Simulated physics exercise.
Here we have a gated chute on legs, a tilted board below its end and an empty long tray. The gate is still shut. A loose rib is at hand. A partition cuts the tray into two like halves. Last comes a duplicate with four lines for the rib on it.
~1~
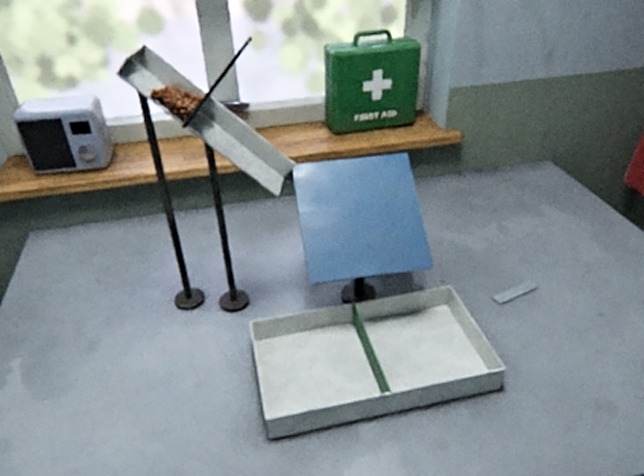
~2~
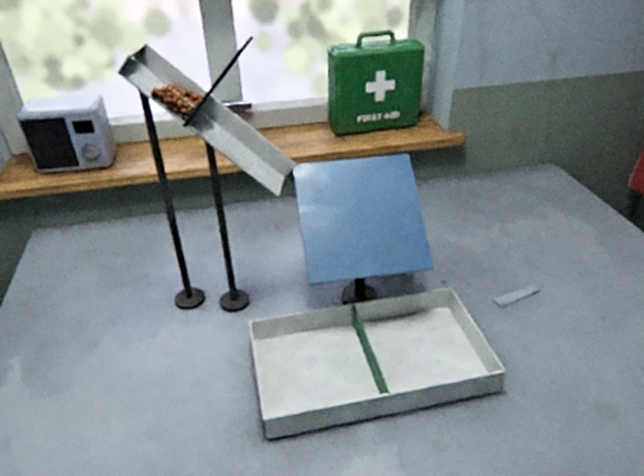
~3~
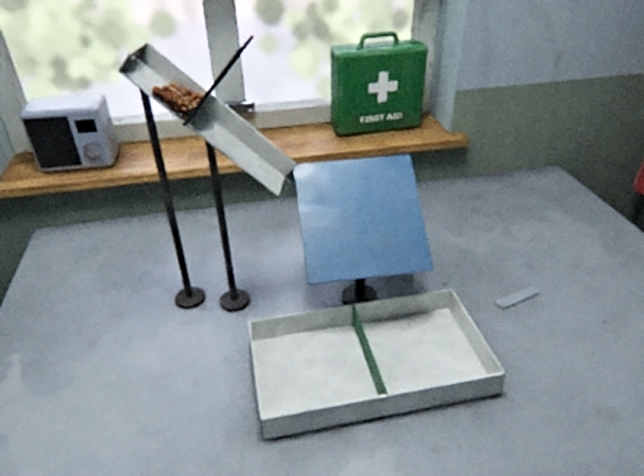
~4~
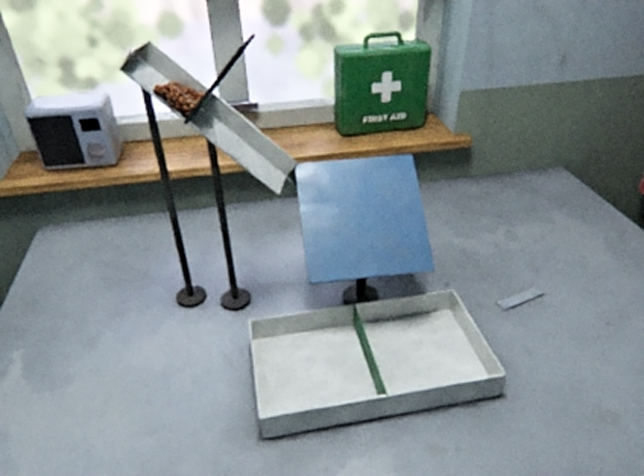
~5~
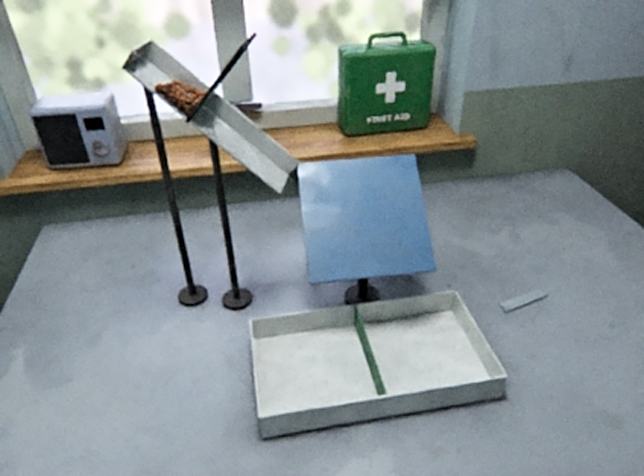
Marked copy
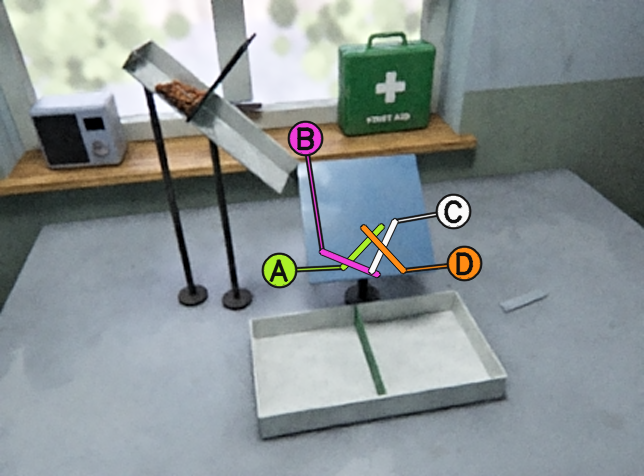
A tray sits before a tilted blue board and a loaded chute while nothing noticeably moves.
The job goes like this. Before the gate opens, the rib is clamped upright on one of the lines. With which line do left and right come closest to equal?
Best: C.
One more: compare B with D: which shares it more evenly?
That is line D.
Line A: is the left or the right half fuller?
The left half.
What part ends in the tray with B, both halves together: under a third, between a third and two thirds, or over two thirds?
Over two thirds.
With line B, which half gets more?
More lands on the right.
On the marked copy, line A from (381, 226) to (343, 267); line B from (322, 251) to (377, 274); line C from (394, 221) to (371, 271); line D from (363, 227) to (403, 270).
With A, of what is caught, almost all in the left half, about a tenth in the right.
With B, of what is caught, not one piece in the left half, every piece in the right.
With C, of what is caught, roughly half in the left half, roughly half in the right.
With D, of what is caught, about a tenth in the left half, the larger part in the right.
